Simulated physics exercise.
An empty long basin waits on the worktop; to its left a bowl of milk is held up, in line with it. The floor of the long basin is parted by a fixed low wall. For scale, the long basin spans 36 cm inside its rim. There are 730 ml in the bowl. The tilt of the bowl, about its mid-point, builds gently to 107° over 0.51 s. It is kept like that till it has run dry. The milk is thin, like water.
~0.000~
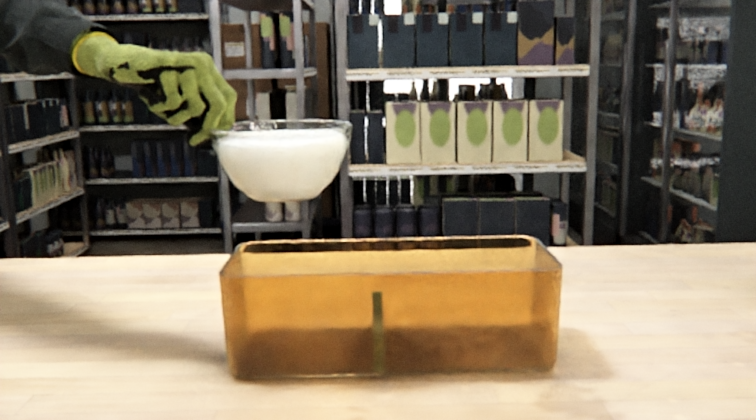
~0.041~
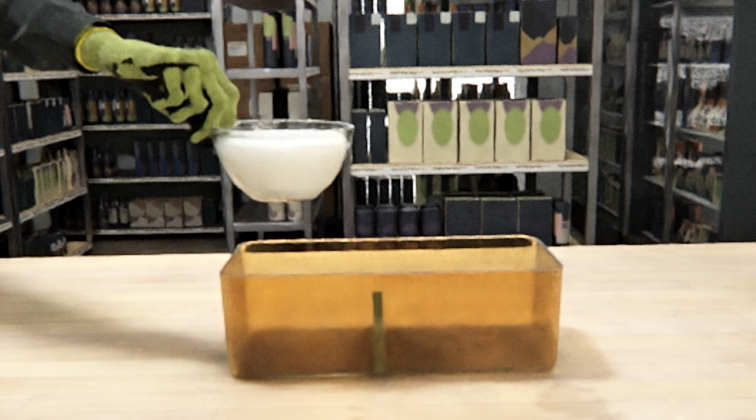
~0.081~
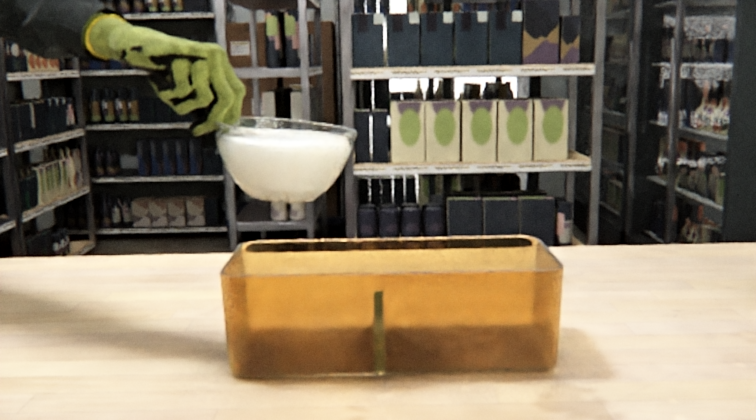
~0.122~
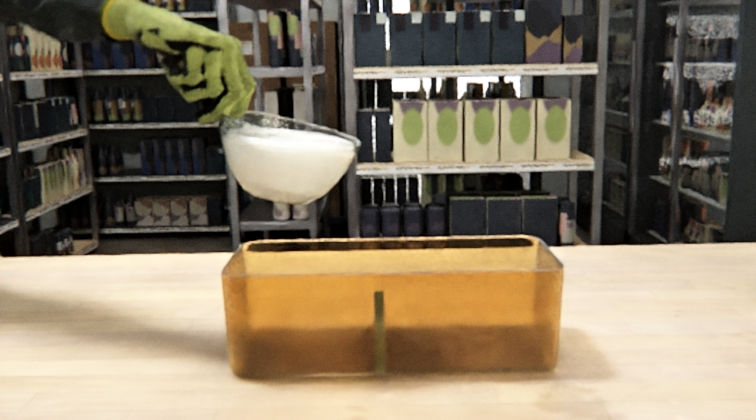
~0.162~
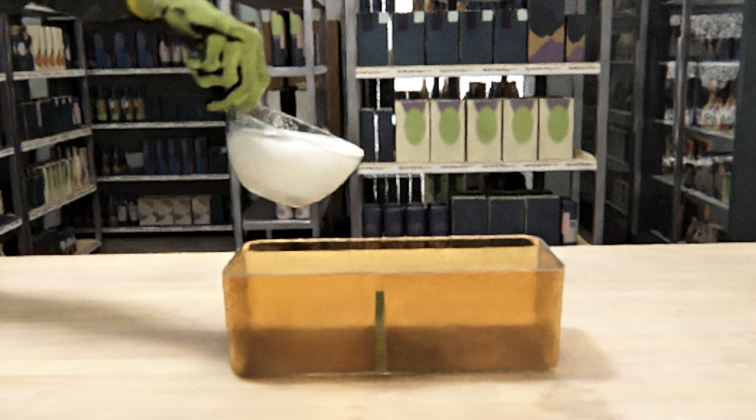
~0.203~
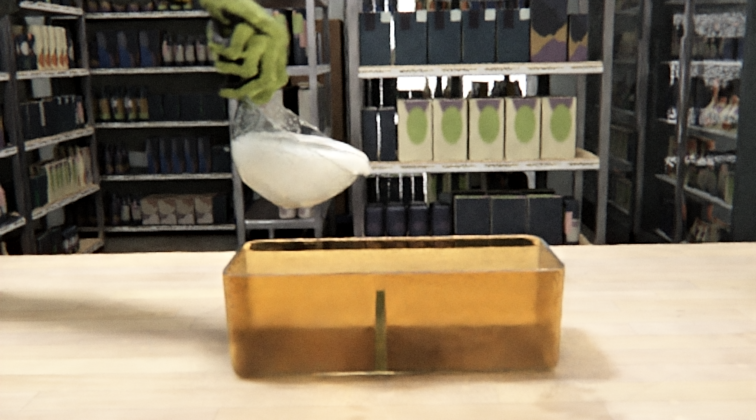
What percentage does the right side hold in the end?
The far part has some 61 per cent.
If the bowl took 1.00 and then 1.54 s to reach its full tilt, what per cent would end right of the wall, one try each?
In turn about 80 and 85 per cent.
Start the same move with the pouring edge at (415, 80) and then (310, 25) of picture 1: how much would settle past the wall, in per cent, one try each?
First 80, then 50 per cent.
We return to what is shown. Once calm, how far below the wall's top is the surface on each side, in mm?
Some 34 mm on the left and 30 mm on the right.
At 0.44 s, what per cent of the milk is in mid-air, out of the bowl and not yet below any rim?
Some 20 per cent.
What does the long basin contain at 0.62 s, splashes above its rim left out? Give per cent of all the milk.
Some 94 per cent.
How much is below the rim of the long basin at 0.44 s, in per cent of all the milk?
Some 70 per cent.
By 0.44 s the tilt is 103° and 9 per cent is still to pour, 16 is left of the wall and 55 right of it.
By 0.62 s the tilt is 107° and 0 per cent is still to pour, 33 is left of the wall and 60 right of it.
By 0.81 s the tilt is 107° and 0 per cent is still to pour, 36 is left of the wall and 61 right of it.
By 1.01 s the tilt is 107° and 0 per cent is still to pour, 37 is left of the wall and 62 right of it.
At rest 37 per cent lies left of the wall, 61 right of it and 2 outside.
